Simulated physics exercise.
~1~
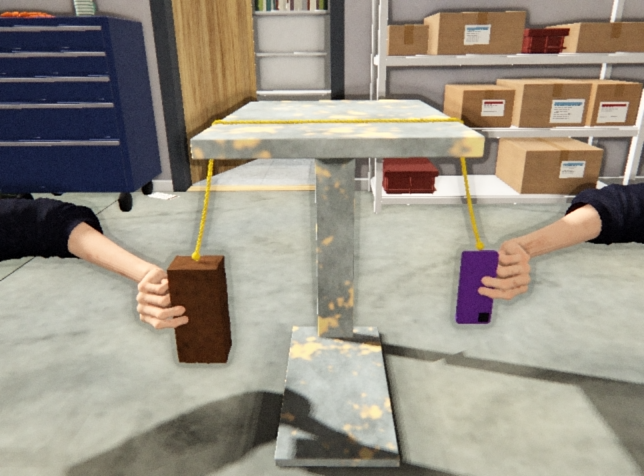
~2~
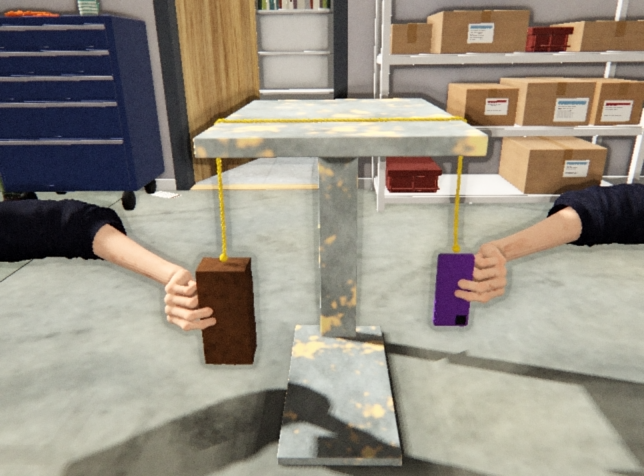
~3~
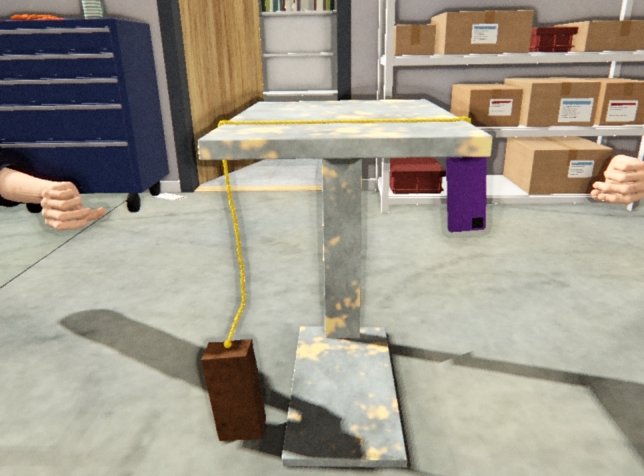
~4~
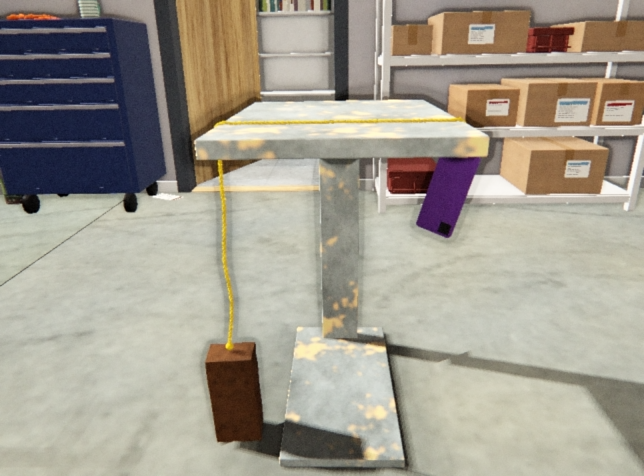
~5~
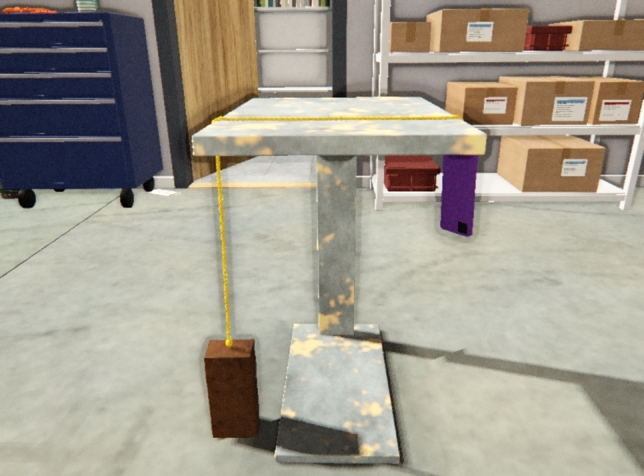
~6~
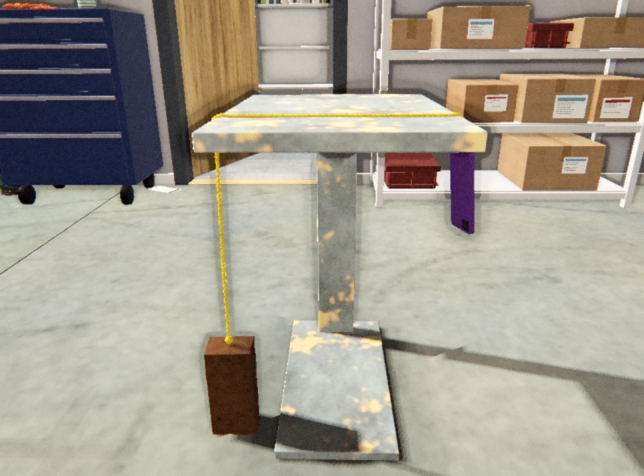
A brown brick and a purple phone hung from a yellow shoelace draped over a stand while two hands steadied them, then the hands let go and the brick dropped to the floor on the left, leaving the phone pulled up high, swinging and twisting.
